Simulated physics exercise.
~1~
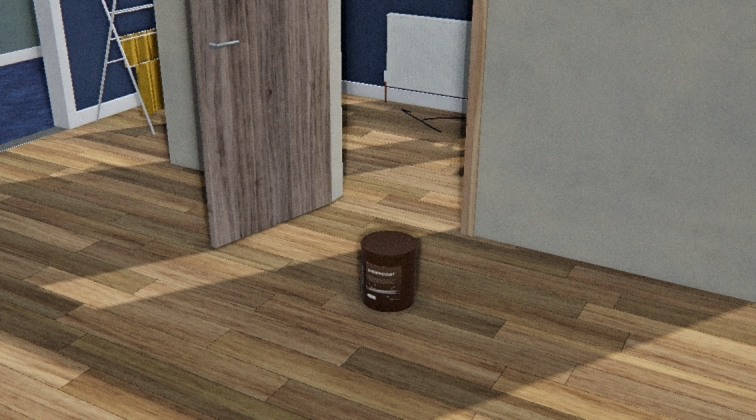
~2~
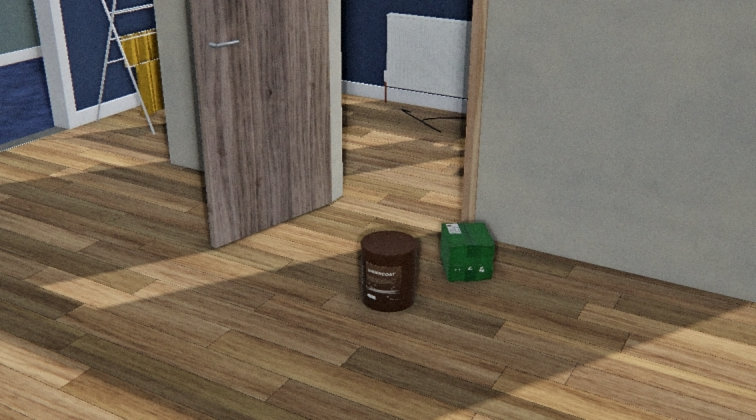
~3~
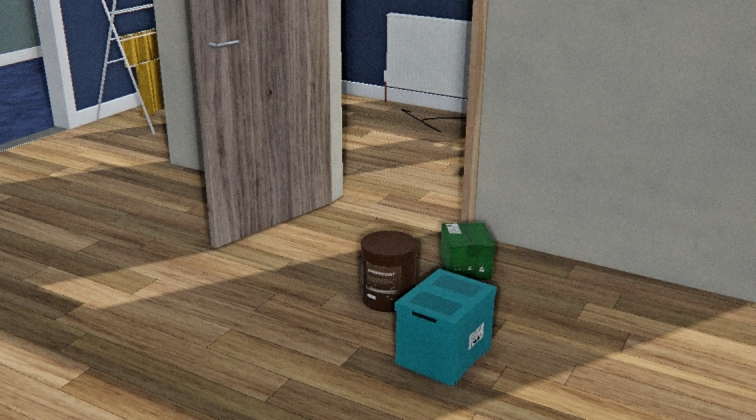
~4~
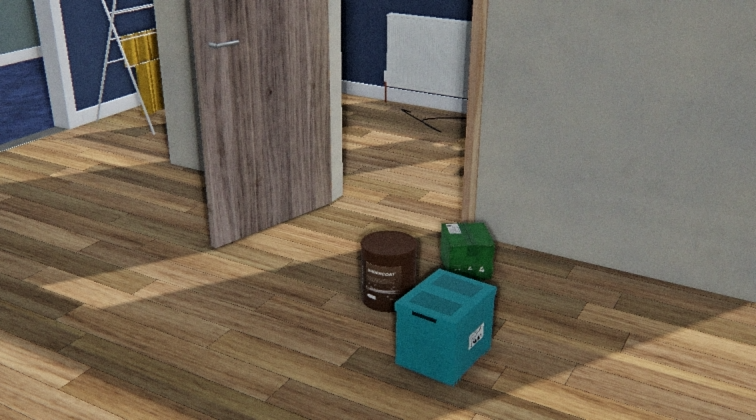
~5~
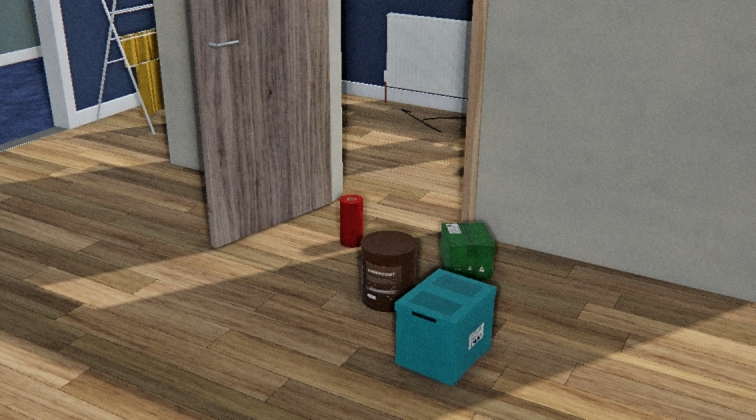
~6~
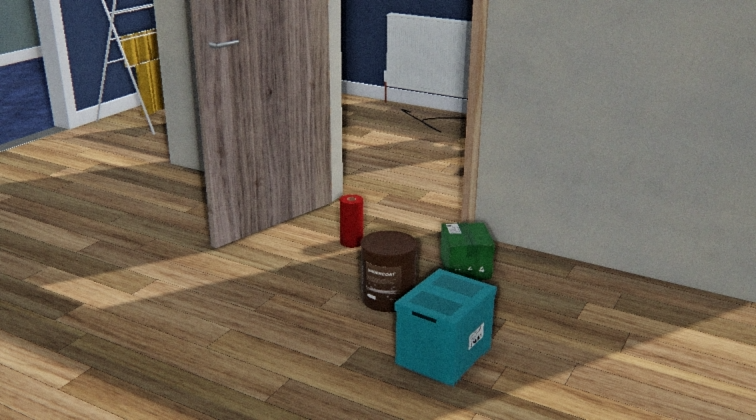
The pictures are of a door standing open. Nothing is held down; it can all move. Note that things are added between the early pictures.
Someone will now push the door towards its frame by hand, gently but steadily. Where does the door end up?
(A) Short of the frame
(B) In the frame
The answer is B.
Then, 1.10 s past the last view, open by 62°.
Then, 1.60 s past the last view, open by 30°; red roll displaced well along near (393, 216).
Then, 1.90 s past the last view, open by 11°; red roll displaced well along near (421, 207).
Then, 2.60 s past the last view, open by 0°; red roll rocked 12° from its first pose near (432, 195).
Finally, open by 0°; moved from the start, red roll; the other 3 still in place. Final places as the last picture's camera would see them, red roll near (431, 198).
